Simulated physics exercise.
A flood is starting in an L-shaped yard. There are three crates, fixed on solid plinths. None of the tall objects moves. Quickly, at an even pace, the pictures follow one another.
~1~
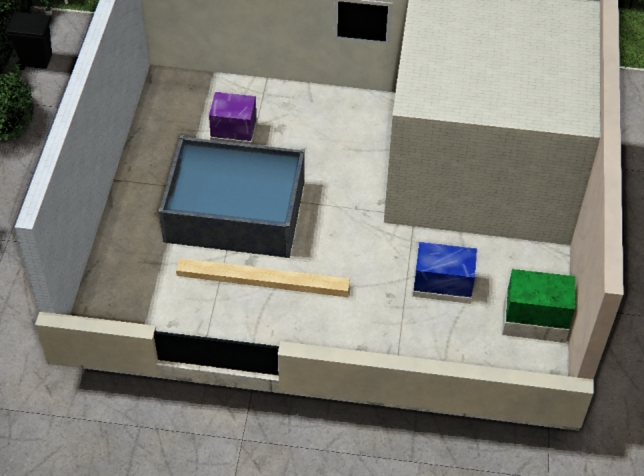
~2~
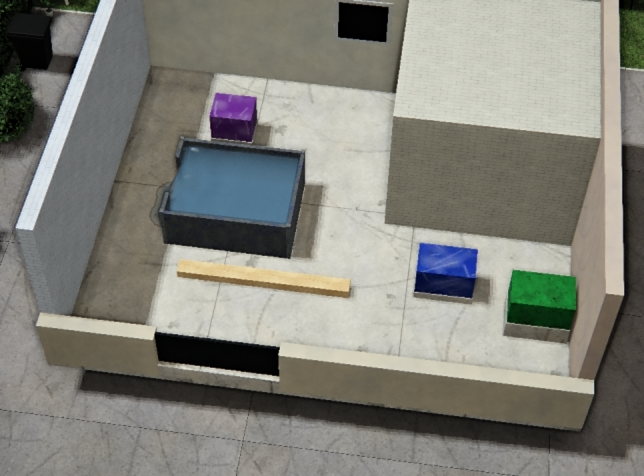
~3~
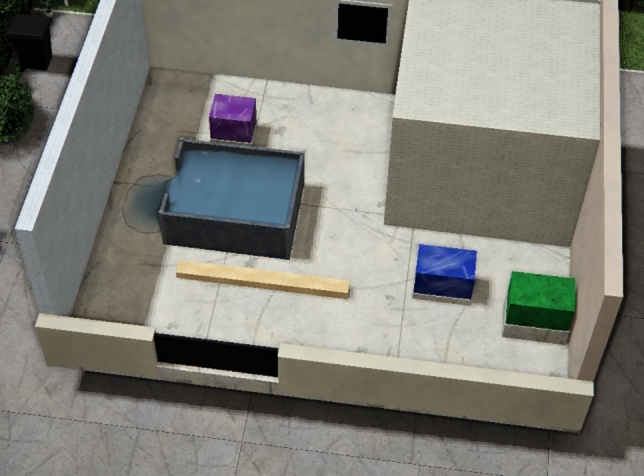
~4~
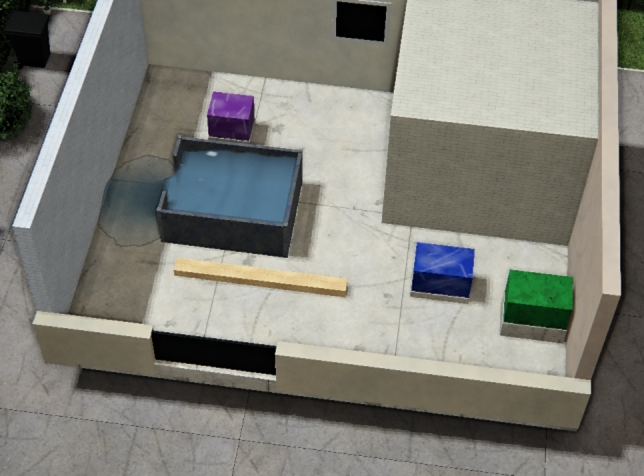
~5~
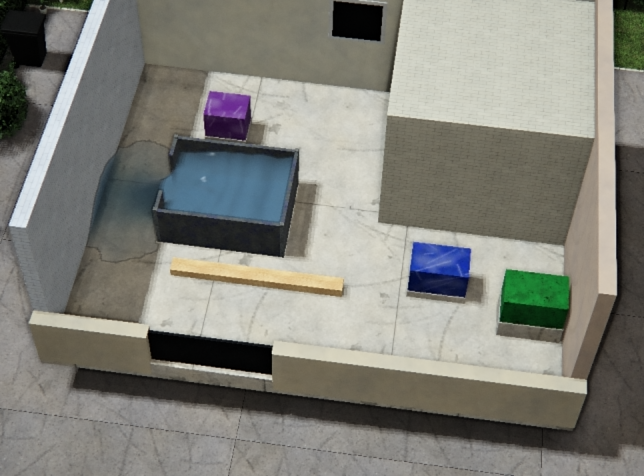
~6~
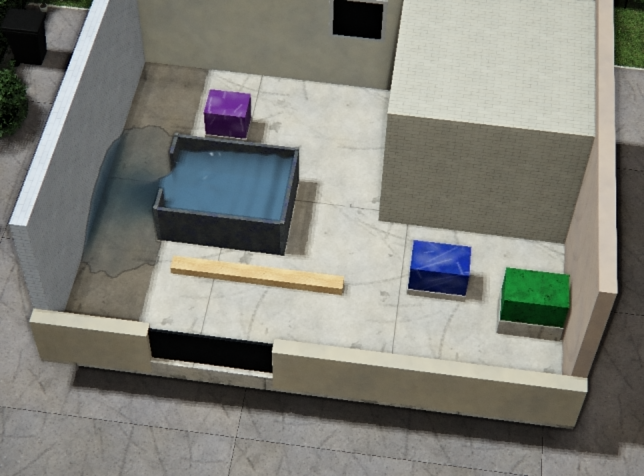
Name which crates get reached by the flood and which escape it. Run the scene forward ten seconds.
As I see it, the blue crate has a tall enough plinth. The purple crate has a tall enough plinth. The green crate has a tall enough plinth.
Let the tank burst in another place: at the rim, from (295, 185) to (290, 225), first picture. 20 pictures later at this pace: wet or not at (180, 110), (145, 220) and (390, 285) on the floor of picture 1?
First: Spared by the leak. Second: Spared by the leak. Third: Reached by the flood.
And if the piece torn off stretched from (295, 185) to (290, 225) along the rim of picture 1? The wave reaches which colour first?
Answer: The blue crate.
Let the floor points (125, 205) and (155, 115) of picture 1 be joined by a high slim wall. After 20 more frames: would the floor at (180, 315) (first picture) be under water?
I'd call it watered.
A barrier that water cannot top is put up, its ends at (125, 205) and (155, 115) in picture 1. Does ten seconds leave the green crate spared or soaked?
Then the green crate is untouched.
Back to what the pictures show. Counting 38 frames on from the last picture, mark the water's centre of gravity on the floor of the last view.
About (254, 214).
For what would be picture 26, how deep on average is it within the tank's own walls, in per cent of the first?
Near 42 in a hundred.
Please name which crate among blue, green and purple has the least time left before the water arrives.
My answer: The crate marked purple.
A moment on, water covers 15 % of the floor; the blue crate not reached, the purple crate not reached, the green crate not reached.
Next, water covers 30 % of the floor; the blue crate not reached, the purple crate water round its plinth, the green crate not reached.
Then, water covers 50 % of the floor; the blue crate not reached, the purple crate water round its plinth, the green crate not reached.
Later, water covers 85 % of the floor; the blue crate water round its plinth, the purple crate water round its plinth, the green crate water round its plinth.
In the end, water covers 95 % of the floor; the blue crate stayed above the water, the purple crate stayed above the water, the green crate stayed above the water.
